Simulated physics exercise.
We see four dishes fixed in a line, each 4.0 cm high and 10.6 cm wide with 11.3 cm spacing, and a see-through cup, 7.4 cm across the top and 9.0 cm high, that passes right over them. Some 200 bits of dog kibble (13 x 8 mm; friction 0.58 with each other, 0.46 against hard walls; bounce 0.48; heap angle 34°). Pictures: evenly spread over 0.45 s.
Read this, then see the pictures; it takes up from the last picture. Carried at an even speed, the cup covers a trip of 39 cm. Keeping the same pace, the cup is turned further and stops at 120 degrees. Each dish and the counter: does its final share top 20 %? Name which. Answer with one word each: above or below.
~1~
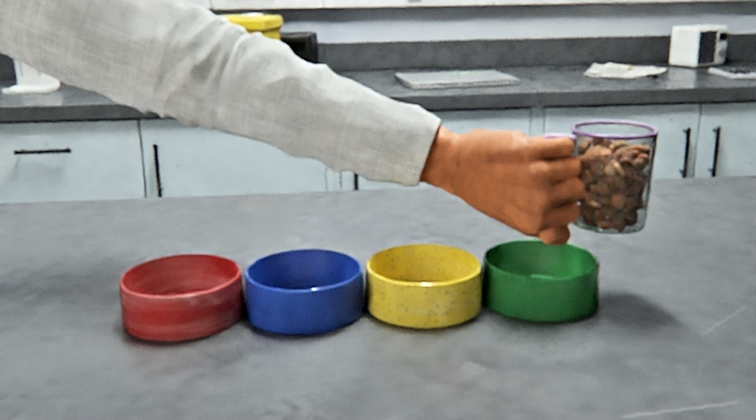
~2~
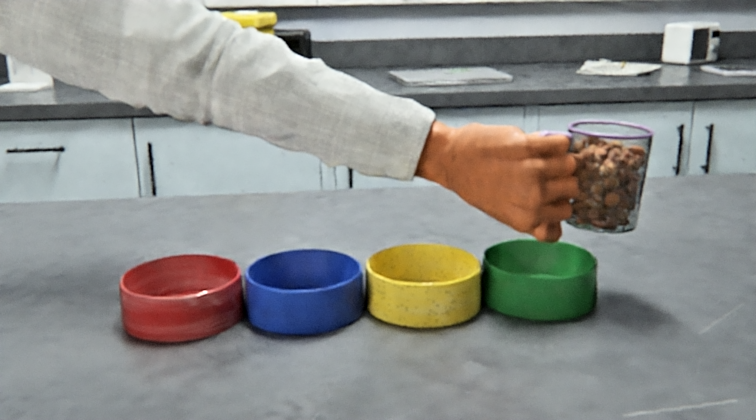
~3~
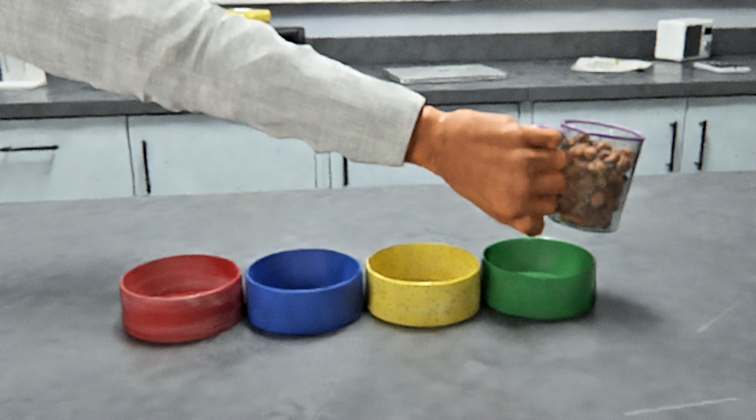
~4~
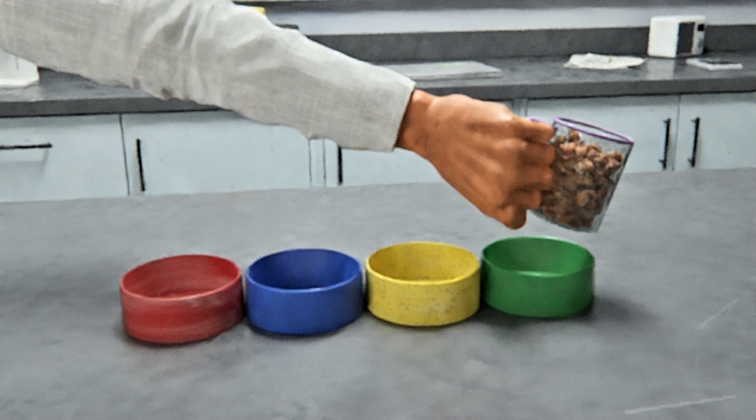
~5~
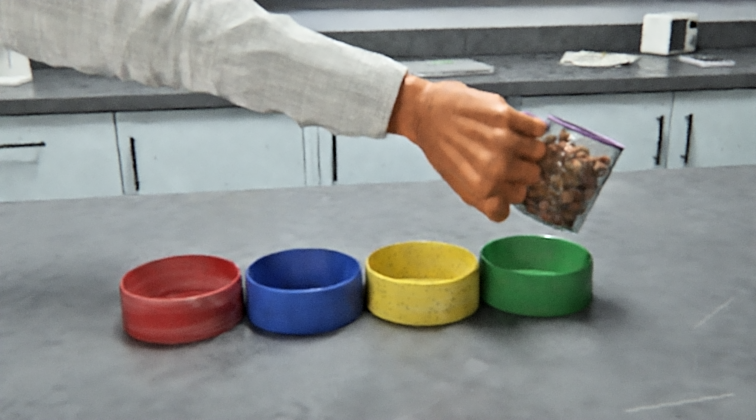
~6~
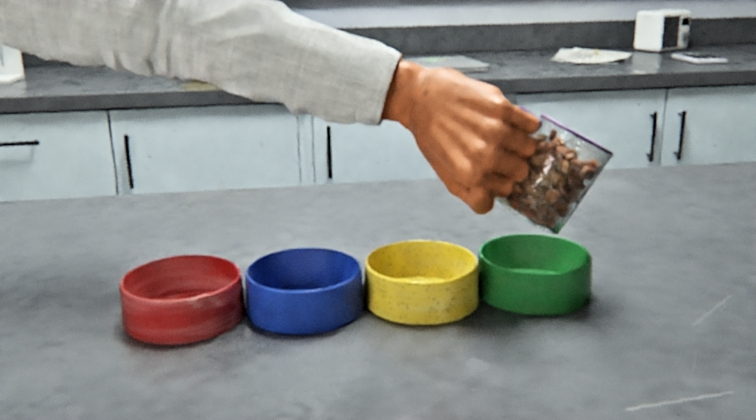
Red dish below, blue dish below, green dish below, yellow dish above, counter below.
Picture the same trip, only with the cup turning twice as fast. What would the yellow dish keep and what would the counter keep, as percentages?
I'd say yellow ends at 10 while the counter ends at 10.
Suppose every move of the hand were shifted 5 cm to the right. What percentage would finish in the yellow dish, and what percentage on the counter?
Shares - yellow 50 / counter 10.
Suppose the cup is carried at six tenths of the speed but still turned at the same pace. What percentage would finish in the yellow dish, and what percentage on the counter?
Shares: Yellow 0, counter 10.
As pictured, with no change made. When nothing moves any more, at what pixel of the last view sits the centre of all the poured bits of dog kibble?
Look around (424, 283) in the last picture.
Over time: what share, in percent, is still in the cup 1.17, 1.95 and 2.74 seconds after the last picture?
In order, near 65 %, 0 % and 0 %.
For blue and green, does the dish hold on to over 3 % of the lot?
Blue: False, green: True.
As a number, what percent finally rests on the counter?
Some 5 in a hundred.
Then, 1.17 s after the last picture, tilt 118 degrees; cup holds 65 %, green 10 %, yellow 25 %.
Then, 1.95 s after the last picture, tilt 120 degrees; cup holds 0 %, green 10 %, yellow 90 %.
Then, 2.74 s after the last picture, tilt 120 degrees; cup holds 0 %, green 10 %, yellow 90 %.
In the end, red 0 %, blue 0 %, green 10 %, yellow 90 %, counter 5 %.
